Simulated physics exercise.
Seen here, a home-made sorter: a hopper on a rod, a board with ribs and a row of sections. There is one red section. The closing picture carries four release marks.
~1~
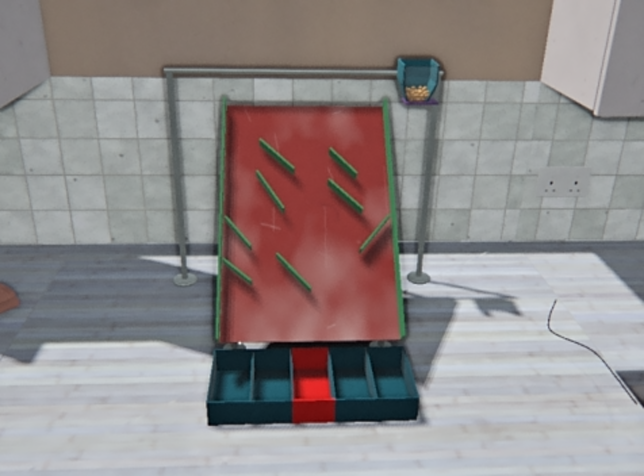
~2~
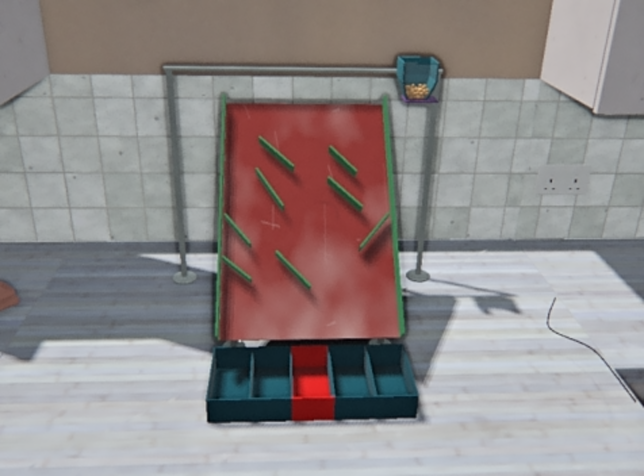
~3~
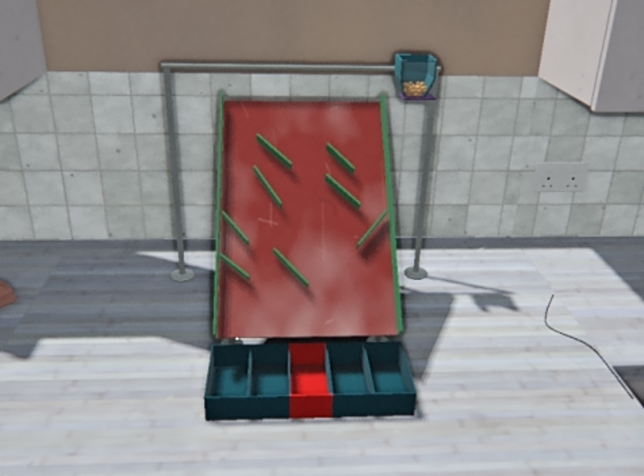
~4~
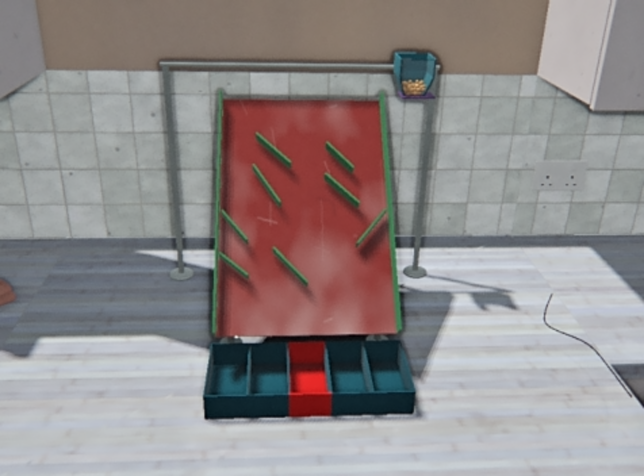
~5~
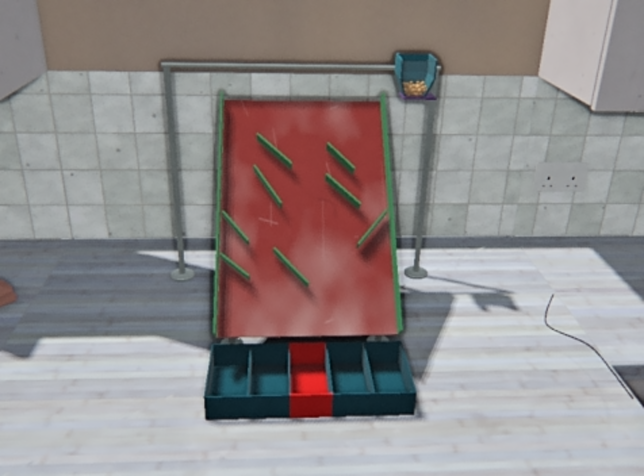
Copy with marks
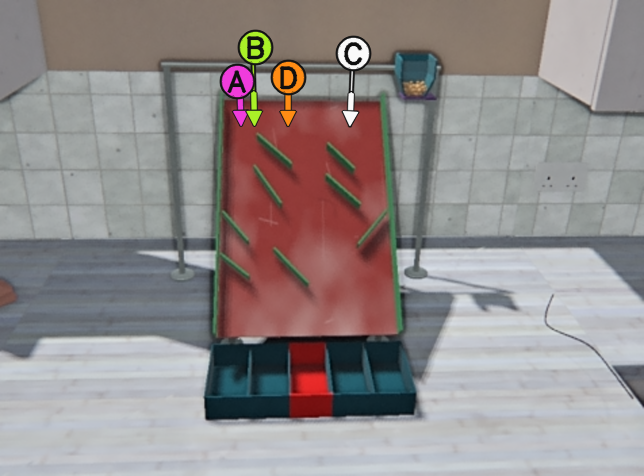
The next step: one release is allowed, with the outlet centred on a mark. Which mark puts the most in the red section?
C works best here.
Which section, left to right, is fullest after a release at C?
The third from the left.
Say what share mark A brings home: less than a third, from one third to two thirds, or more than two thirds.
From one third to two thirds.
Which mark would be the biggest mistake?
It is D.
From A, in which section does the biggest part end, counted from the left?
It is the third one.
On the marked copy, mark A meets the board at (240, 120); mark B meets the board at (254, 120); mark C meets the board at (350, 120); mark D meets the board at (288, 120).
For mark A, about a third in the red section, about a third in other sections, about a quarter outside the box.
For mark B, about a quarter in the red section, about a third in other sections, about a third outside the box.
For mark C, about two thirds in the red section, about a quarter in other sections, a stray few held on the board, a small part outside the box.
For mark D, a small part in the red section, about two thirds in other sections, about a quarter outside the box.
